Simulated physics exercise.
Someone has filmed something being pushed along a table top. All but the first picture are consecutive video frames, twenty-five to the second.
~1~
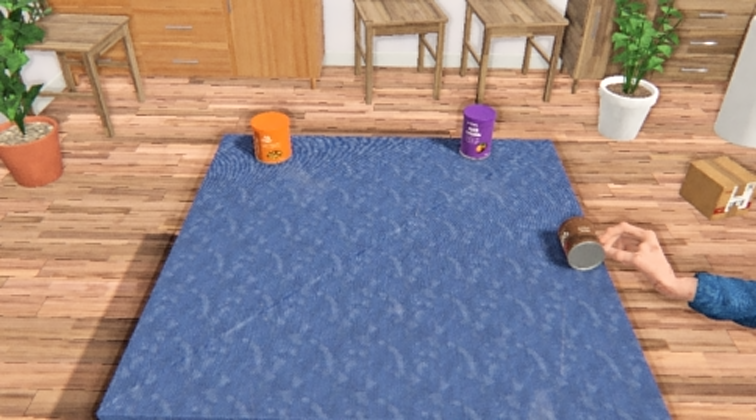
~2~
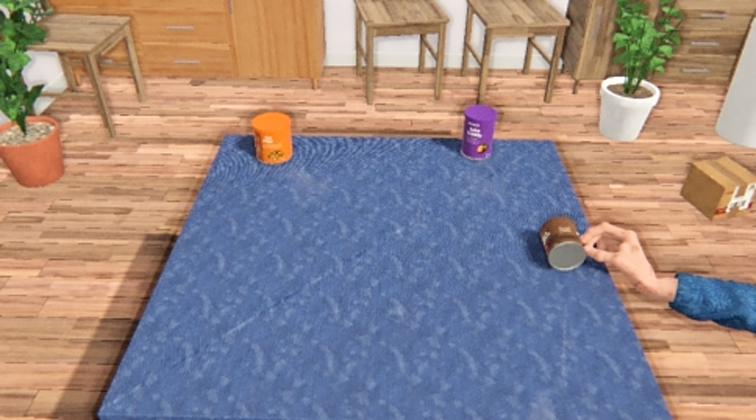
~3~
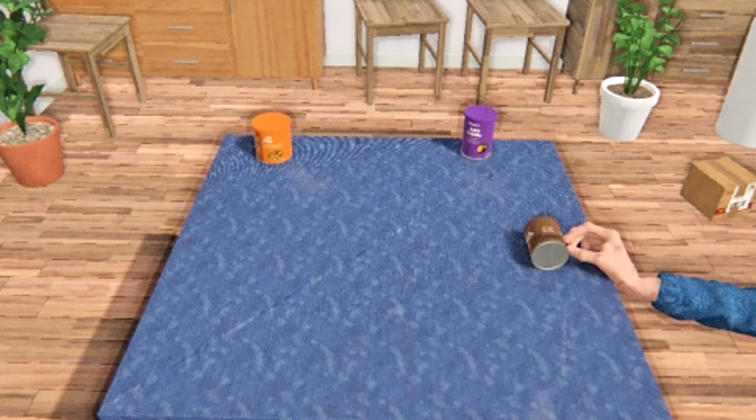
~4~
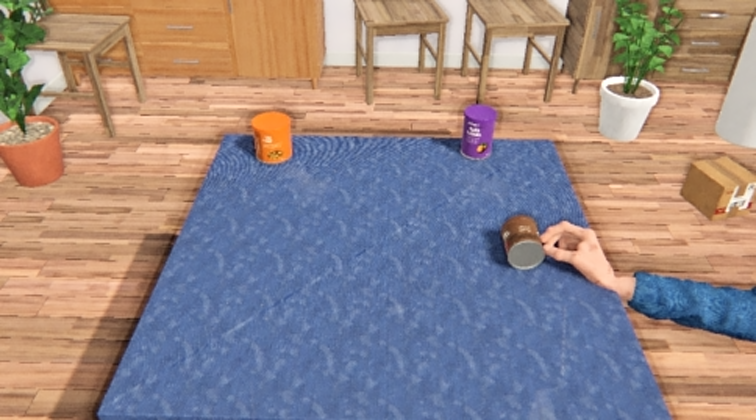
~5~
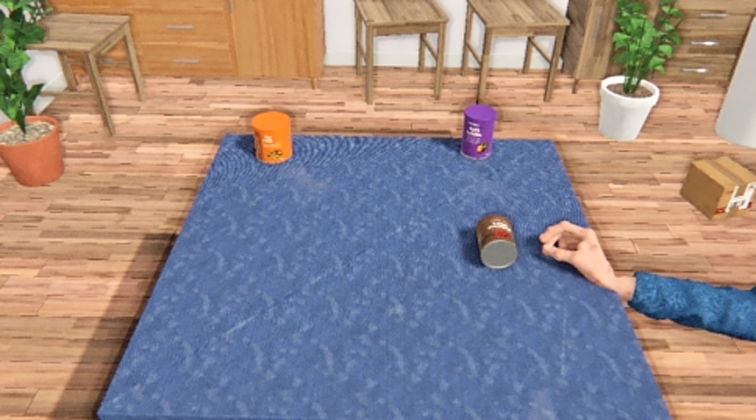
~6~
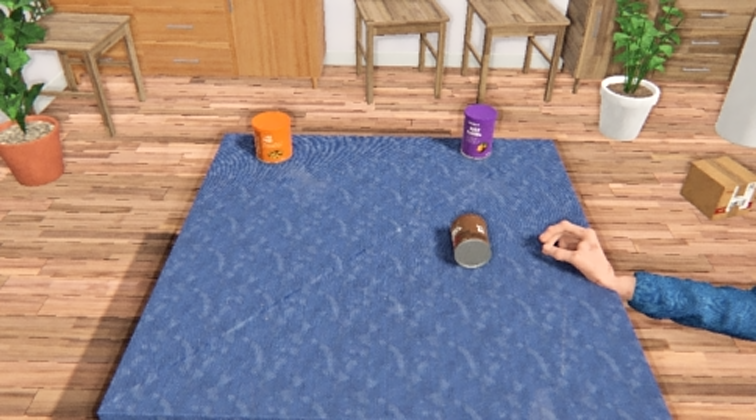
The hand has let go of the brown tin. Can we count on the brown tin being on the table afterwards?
The brown tin goes over the edge.
Then, 0.20 s later than the last frame, brown tin moved well along near (345, 239).
Then, 0.50 s later than the last frame, brown tin moved well along near (170, 235).
Then, 0.80 s later than the last frame, brown tin now off the table.
Then, 1.10 s later than the last frame, things are still on the move.
When it is over, off the table, brown tin.
